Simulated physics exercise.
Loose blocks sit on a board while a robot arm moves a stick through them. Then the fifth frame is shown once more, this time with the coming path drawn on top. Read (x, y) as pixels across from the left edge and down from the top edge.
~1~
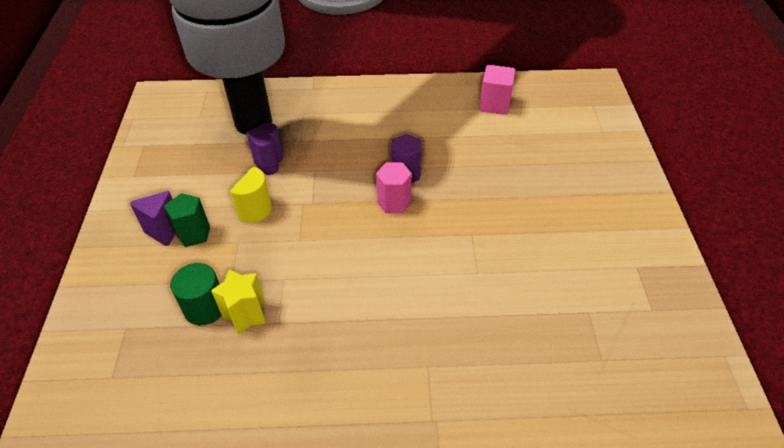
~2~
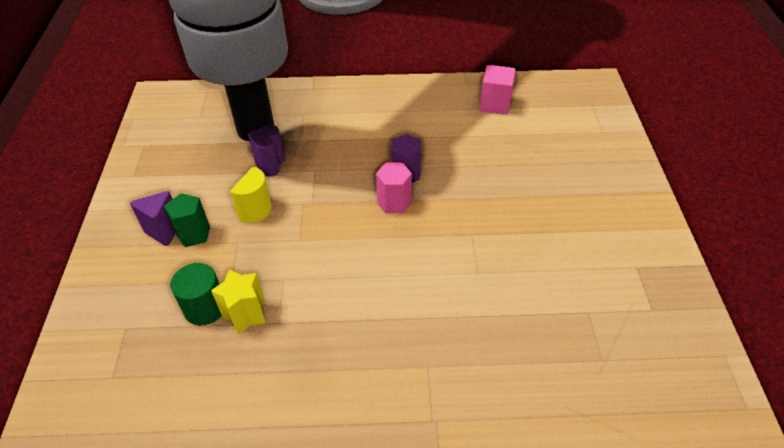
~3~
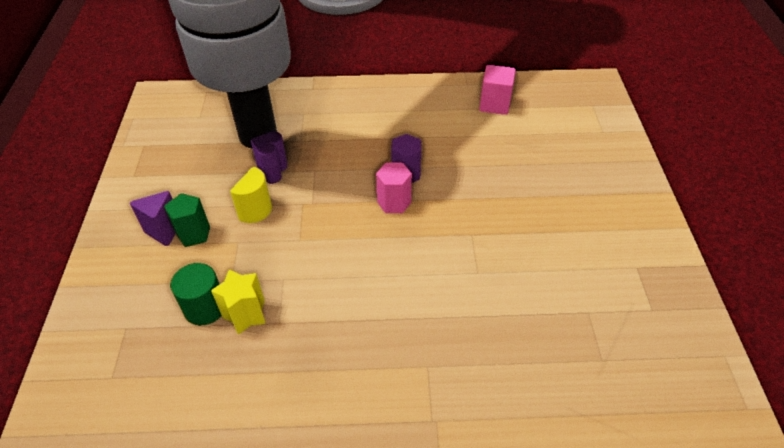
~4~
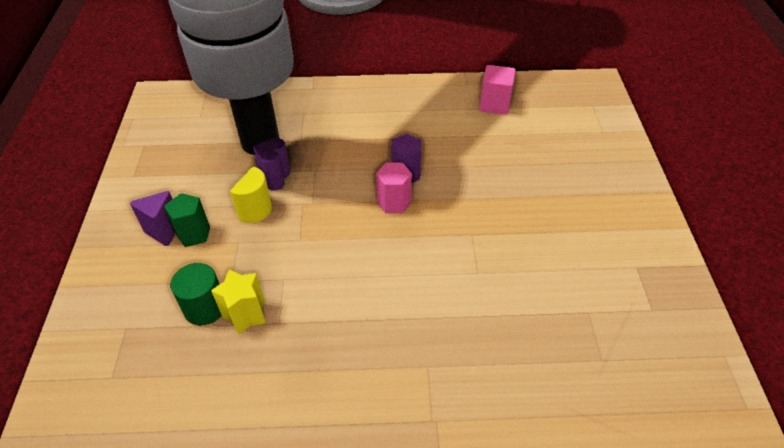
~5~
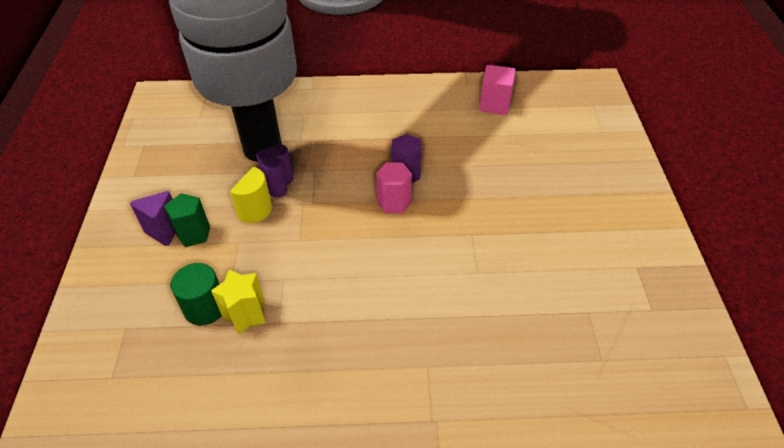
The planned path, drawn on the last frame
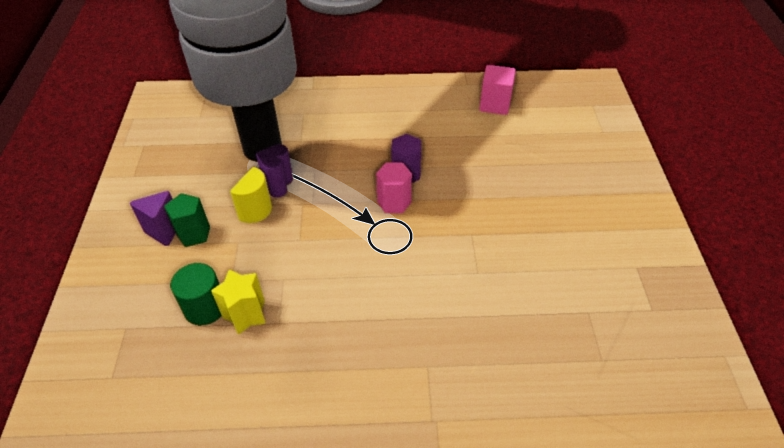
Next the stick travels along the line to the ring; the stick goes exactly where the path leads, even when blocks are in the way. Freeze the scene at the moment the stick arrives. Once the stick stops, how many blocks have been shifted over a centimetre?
Going by the path, one of them shifts by more than about 1 cm.
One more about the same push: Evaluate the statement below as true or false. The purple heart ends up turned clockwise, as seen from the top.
That statement is accurate.
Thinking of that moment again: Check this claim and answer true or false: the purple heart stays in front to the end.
False.
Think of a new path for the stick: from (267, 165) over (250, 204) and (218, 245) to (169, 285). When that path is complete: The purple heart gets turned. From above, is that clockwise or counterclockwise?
Prediction: Counterclockwise.
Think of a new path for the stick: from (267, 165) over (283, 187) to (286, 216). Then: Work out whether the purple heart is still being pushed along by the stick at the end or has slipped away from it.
It is still there in front.
Path on the board, from (267, 165) via (309, 183) and (350, 207), ending at (390, 236).
What follows on the original path. One third of the way, stick at (307, 168); purple heart at (290, 177), turned 55° clockwise.
Two thirds of the way, stick at (350, 192); purple heart at (291, 179), turned 70° clockwise.
At the end, stick at (390, 221); purple heart at (291, 179), turned 70° clockwise; pink hexagonal block in place.
